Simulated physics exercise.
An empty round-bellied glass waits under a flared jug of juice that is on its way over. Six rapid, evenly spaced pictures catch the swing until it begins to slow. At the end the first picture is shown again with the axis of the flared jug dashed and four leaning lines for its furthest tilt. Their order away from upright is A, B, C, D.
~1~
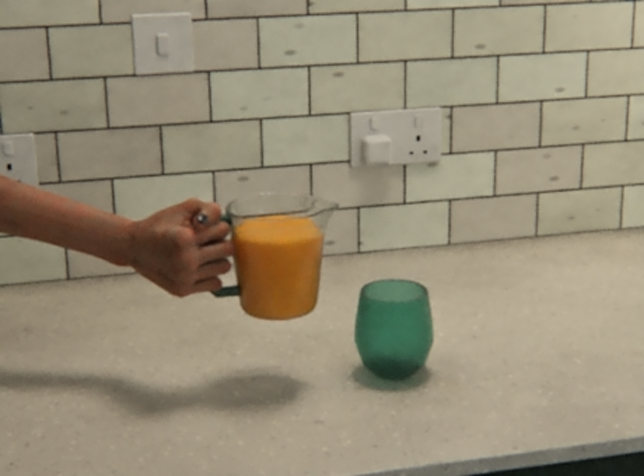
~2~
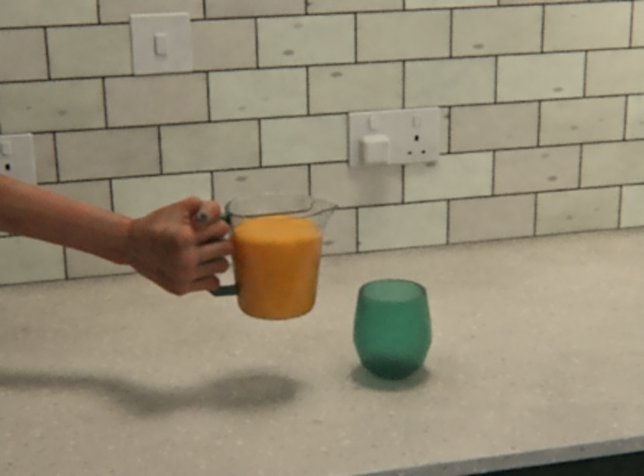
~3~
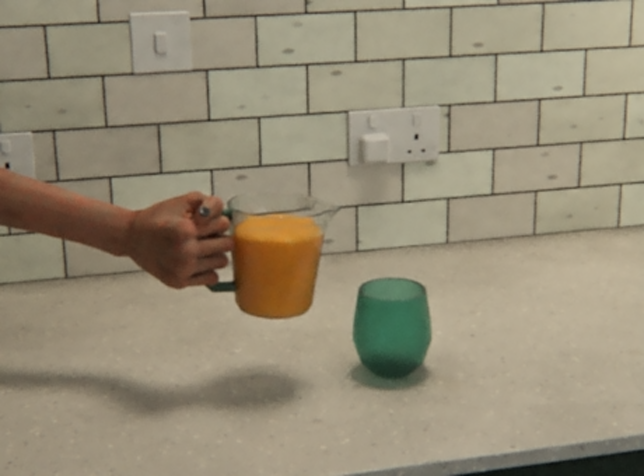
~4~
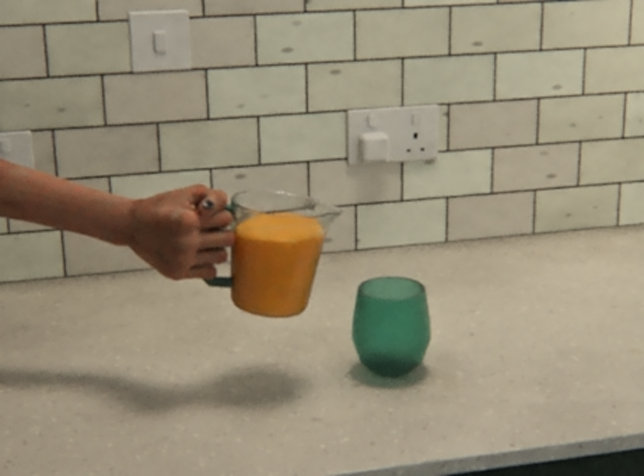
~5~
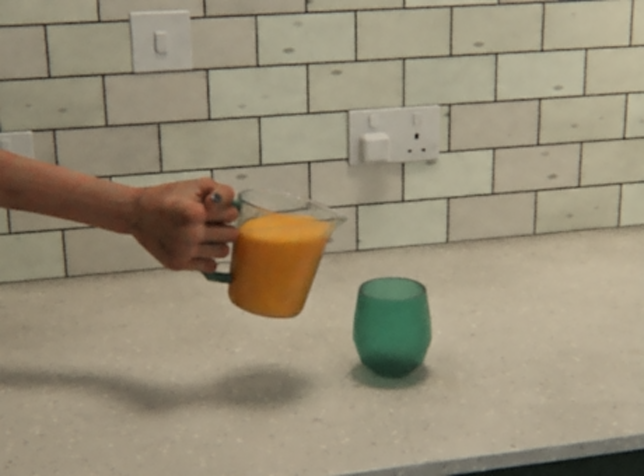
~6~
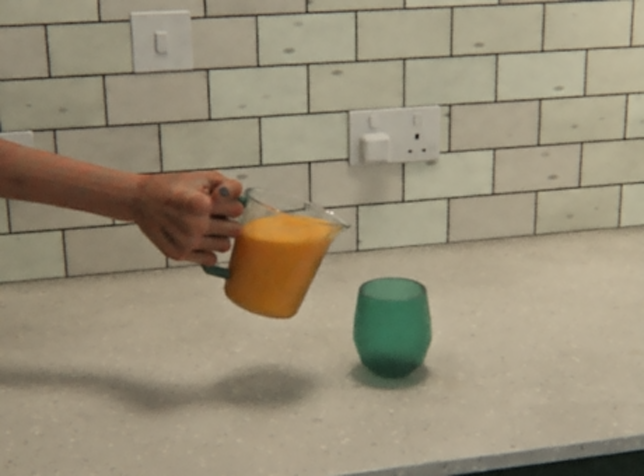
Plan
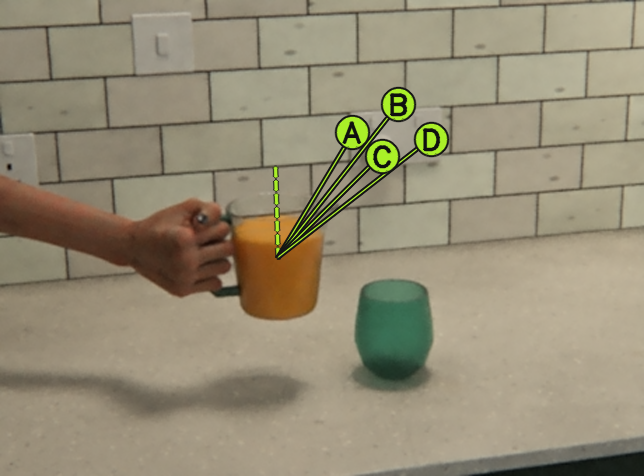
The video shows a hand holding a clear jug of orange juice above a pale countertop, left of an empty green glass. The jug stays upright at first, then the hand gradually tilts it to the right, toward the stationary glass.
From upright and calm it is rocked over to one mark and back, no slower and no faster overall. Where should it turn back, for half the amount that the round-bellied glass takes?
Mark D.
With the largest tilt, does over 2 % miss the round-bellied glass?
No, it does not.
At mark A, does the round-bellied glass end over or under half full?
Under.
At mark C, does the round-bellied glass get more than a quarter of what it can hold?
Yes, it does.
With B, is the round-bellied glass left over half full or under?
Under.
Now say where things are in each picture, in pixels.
The first frame shows upright, lip at (337, 204); rim of the round-bellied glass round (394, 290); nothing has left yet.
The second frame shows upright, lip at (336, 205); nothing has left yet.
The third frame shows tipped about 4°, lip at (338, 207); nothing has left yet.
The fourth frame shows tipped about 9°, lip at (341, 210); nothing has left yet.
The fifth frame shows tipped about 14°, lip at (345, 217); nothing has left yet.
The sixth frame shows tipped about 20°, lip at (348, 224); nothing has left yet.
On the marked copy, A at (344, 147); B at (387, 117); C at (369, 166); D at (417, 148).
For mark A, the round-bellied glass ends with about 11 % of what it can hold.
For mark B, the round-bellied glass ends with about 22 % of what it can hold.
For mark C, the round-bellied glass ends with about 35 % of what it can hold.
For mark D, the round-bellied glass ends with about 50 % of what it can hold.
